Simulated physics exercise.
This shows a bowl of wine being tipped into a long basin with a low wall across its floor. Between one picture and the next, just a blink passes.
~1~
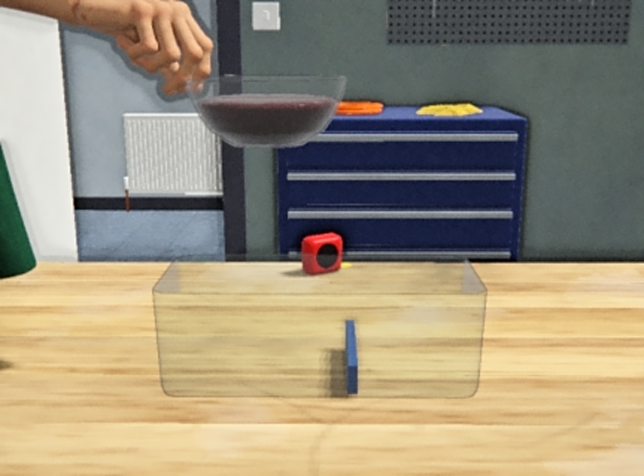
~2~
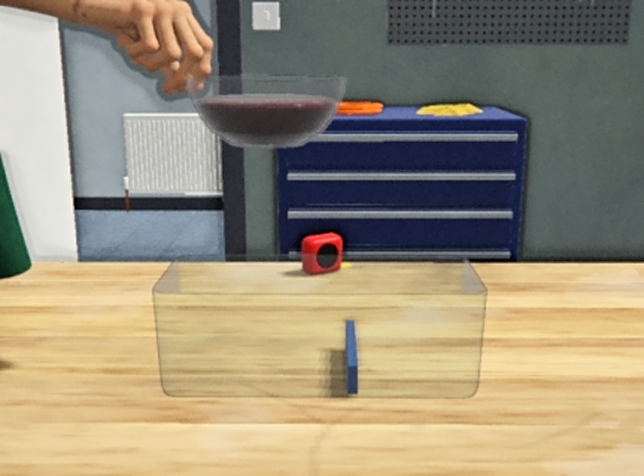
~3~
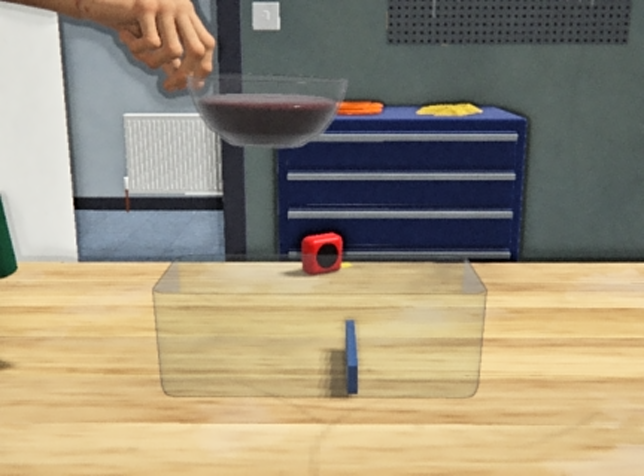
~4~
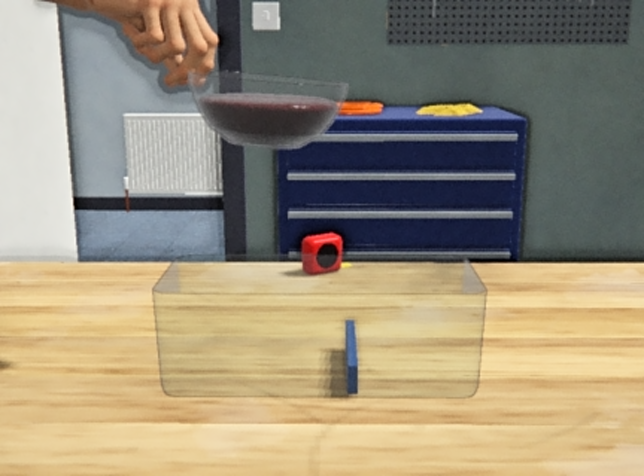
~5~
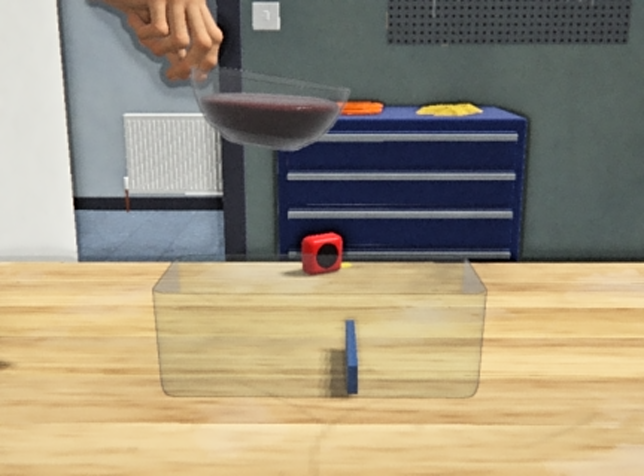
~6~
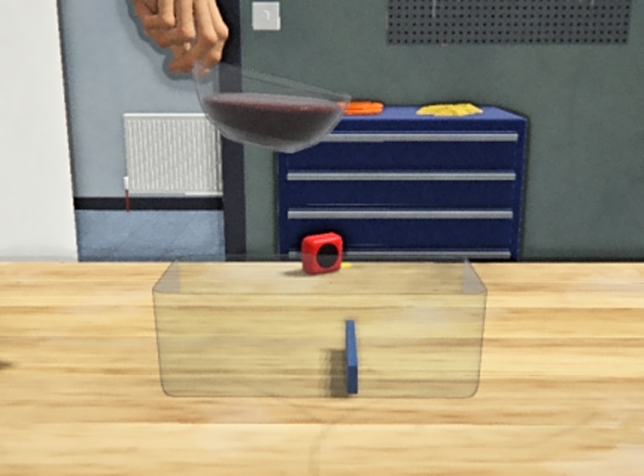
Glass bowl of dark red liquid tilting slightly to the right in a hand above a clear basin with a blue divider.
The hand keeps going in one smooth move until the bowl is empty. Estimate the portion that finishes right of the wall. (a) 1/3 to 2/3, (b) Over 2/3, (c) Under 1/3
The answer is b.
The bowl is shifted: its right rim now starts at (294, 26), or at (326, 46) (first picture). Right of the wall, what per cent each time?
60 % and 75 %.
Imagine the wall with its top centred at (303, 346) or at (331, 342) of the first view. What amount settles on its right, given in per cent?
Try 1: Some 85 %; try 2: 85 %.
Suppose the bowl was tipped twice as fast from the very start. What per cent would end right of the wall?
I'd estimate about 55 percent ends up there.
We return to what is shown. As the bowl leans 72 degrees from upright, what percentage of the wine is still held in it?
Near 35 percent is still in there.
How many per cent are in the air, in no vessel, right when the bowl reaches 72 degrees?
About 50 %.
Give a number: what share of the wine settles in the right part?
Roughly 80 per cent.
A moment on, the bowl is tipped part way and 36 per cent is still to pour, 0 is left of the wall and 14 right of it.
Next, the bowl is tipped right over and 0 per cent is still to pour, 13 is left of the wall and 79 right of it.
Then the bowl is tipped right over and 0 per cent is still to pour, 20 is left of the wall and 79 right of it.
Later the bowl is tipped right over and 0 per cent is still to pour, 21 is left of the wall and 78 right of it.
At rest 21 per cent lies left of the wall, 78 right of it and 1 outside.
